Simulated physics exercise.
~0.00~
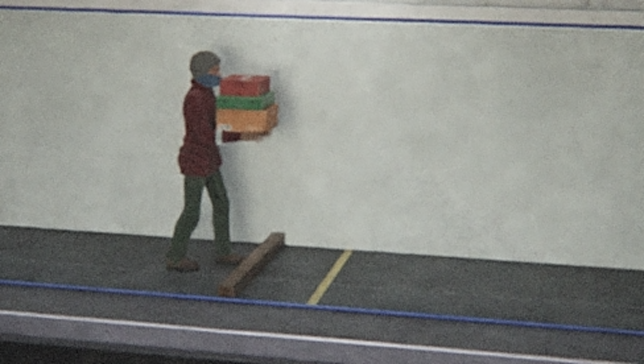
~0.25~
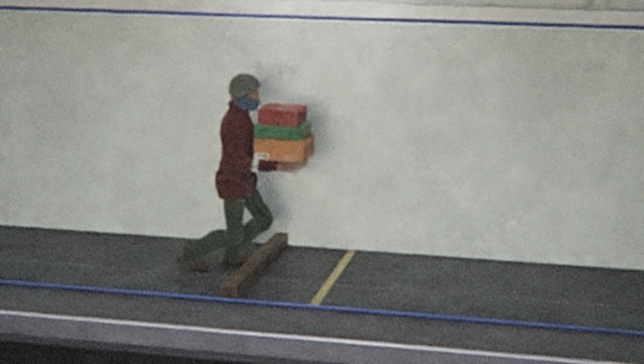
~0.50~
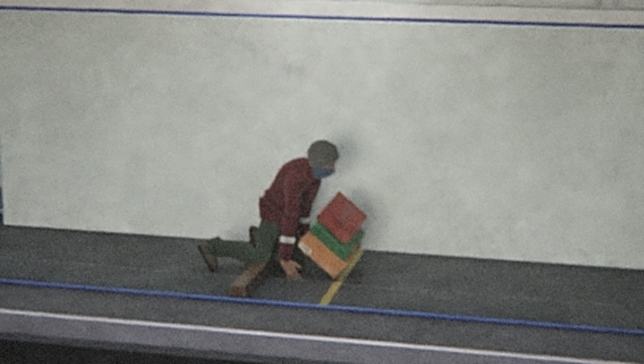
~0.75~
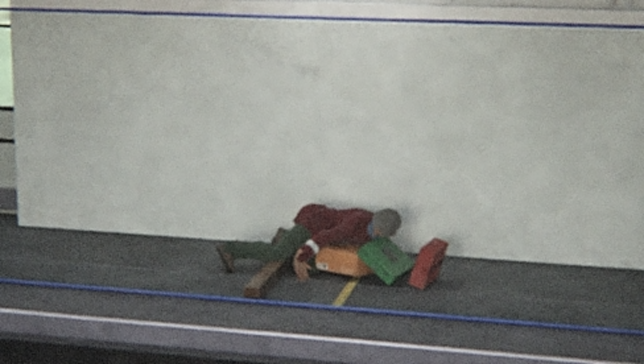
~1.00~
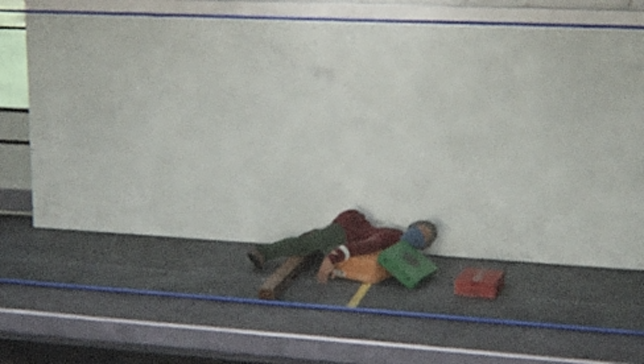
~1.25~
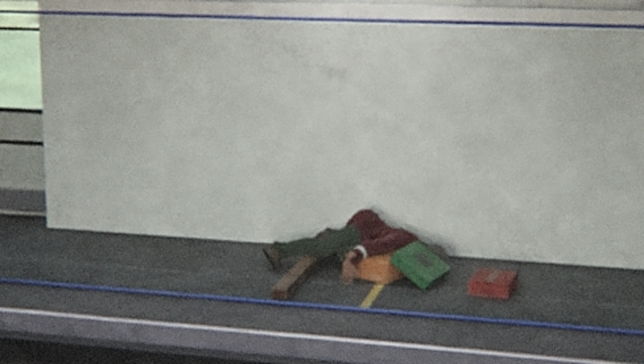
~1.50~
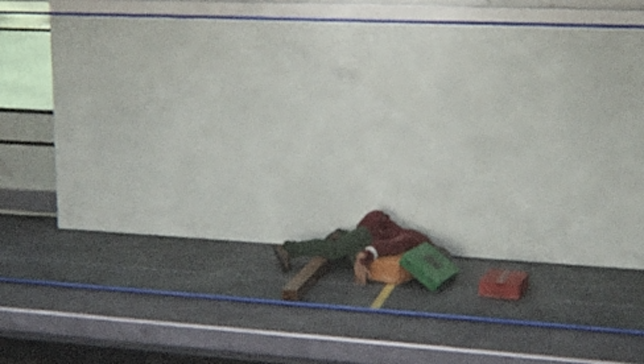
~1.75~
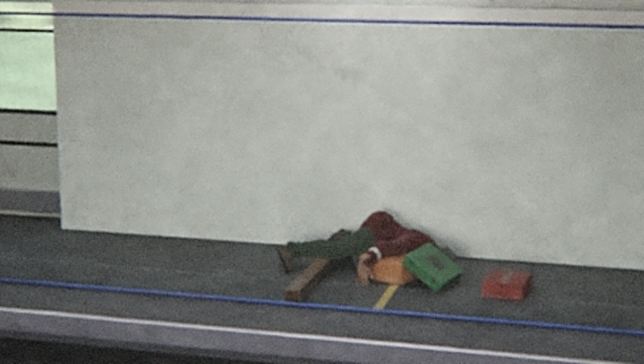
At the start, a masked person in a dark red jacket and green trousers stands behind a low brown bar on a dark floor, holding a stack of red, green and orange boxes. The person lurches right, knees bending, then pitches forward over the bar as the stack tips. The body lands face down on the orange box, while the green one slides ahead and the red one tumbles farther right, turning over. The view drifts slightly left as everything settles. Finally, the person lies sprawled, head past the yellow line beside the green box; the red box rests beyond, and the orange stops short.
